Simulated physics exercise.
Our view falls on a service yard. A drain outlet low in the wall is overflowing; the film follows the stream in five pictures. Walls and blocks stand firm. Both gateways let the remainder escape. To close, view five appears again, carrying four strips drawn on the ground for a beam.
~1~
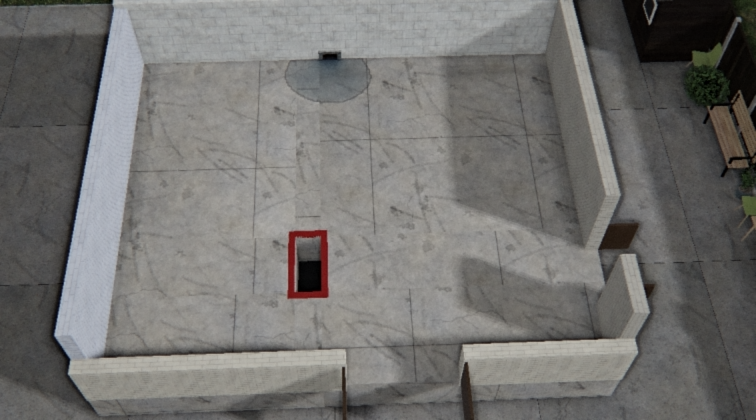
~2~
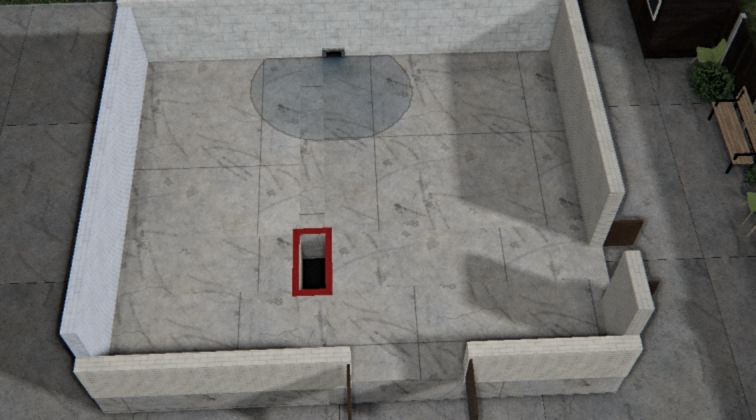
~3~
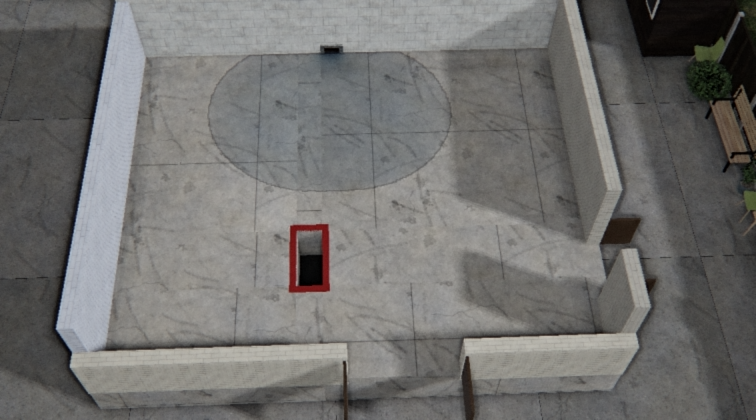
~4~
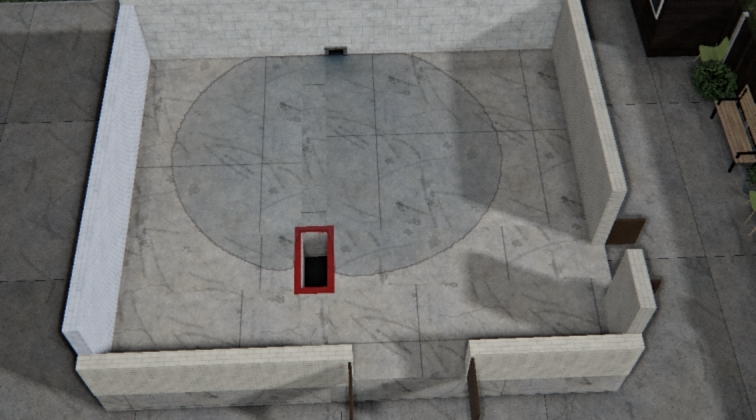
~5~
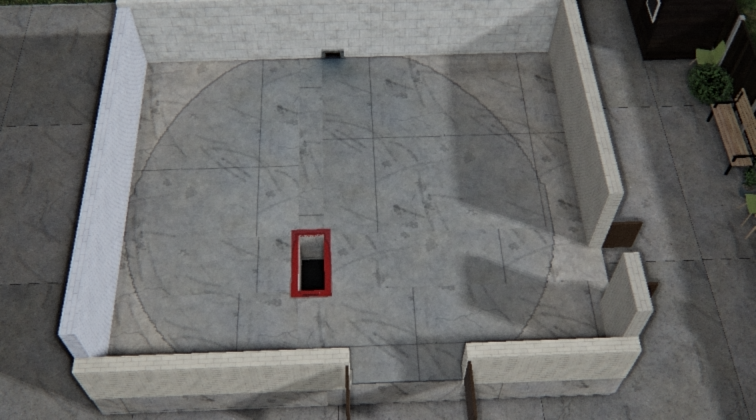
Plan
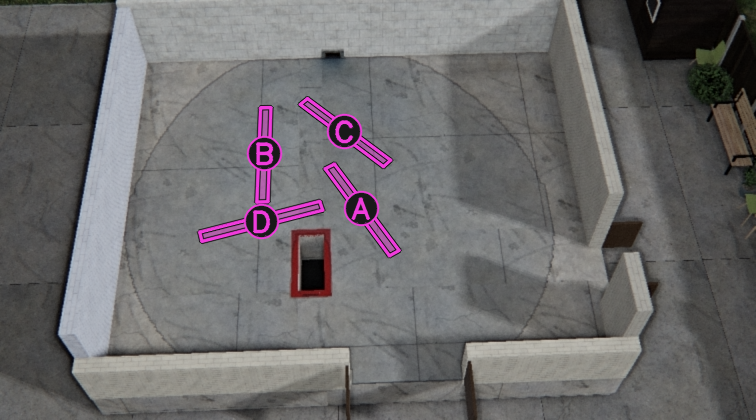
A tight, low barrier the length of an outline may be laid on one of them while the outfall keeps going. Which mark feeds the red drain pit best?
B is best.
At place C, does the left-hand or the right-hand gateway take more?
The left one.
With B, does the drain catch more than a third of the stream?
No.
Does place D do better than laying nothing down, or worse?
Worse.
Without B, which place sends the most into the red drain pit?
A it is.
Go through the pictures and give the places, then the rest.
Outfall at (330, 56); red drain pit at (308, 264); open gate at (590, 277); open gate at (403, 369); 3 % of the ground under water, visible out to (351, 95); red drain pit still dry, in the first frame.
In the second frame, 10 % of the ground under water, visible out to (369, 133); red drain pit still dry.
In the third frame, 23 % of the ground under water, visible out to (294, 186); red drain pit still dry.
In the fourth frame, 43 % of the ground under water, visible out to (409, 262); red drain pit taking water.
In the fifth frame, 71 % of the ground is wet; red drain pit taking water.
In magenta, A from (329, 166) to (394, 253); B from (262, 201) to (265, 107); C from (303, 101) to (387, 163); D from (200, 236) to (321, 205).
Choosing A, about 14 % of the stream goes into the red drain pit, about 84 % out by the gates.
Choosing B, about 22 % of the stream goes into the red drain pit, about 76 % out by the gates.
Choosing C, about 9 % of the stream goes into the red drain pit, about 90 % out by the gates.
Choosing D, about 10 % of the stream goes into the red drain pit, about 89 % out by the gates.
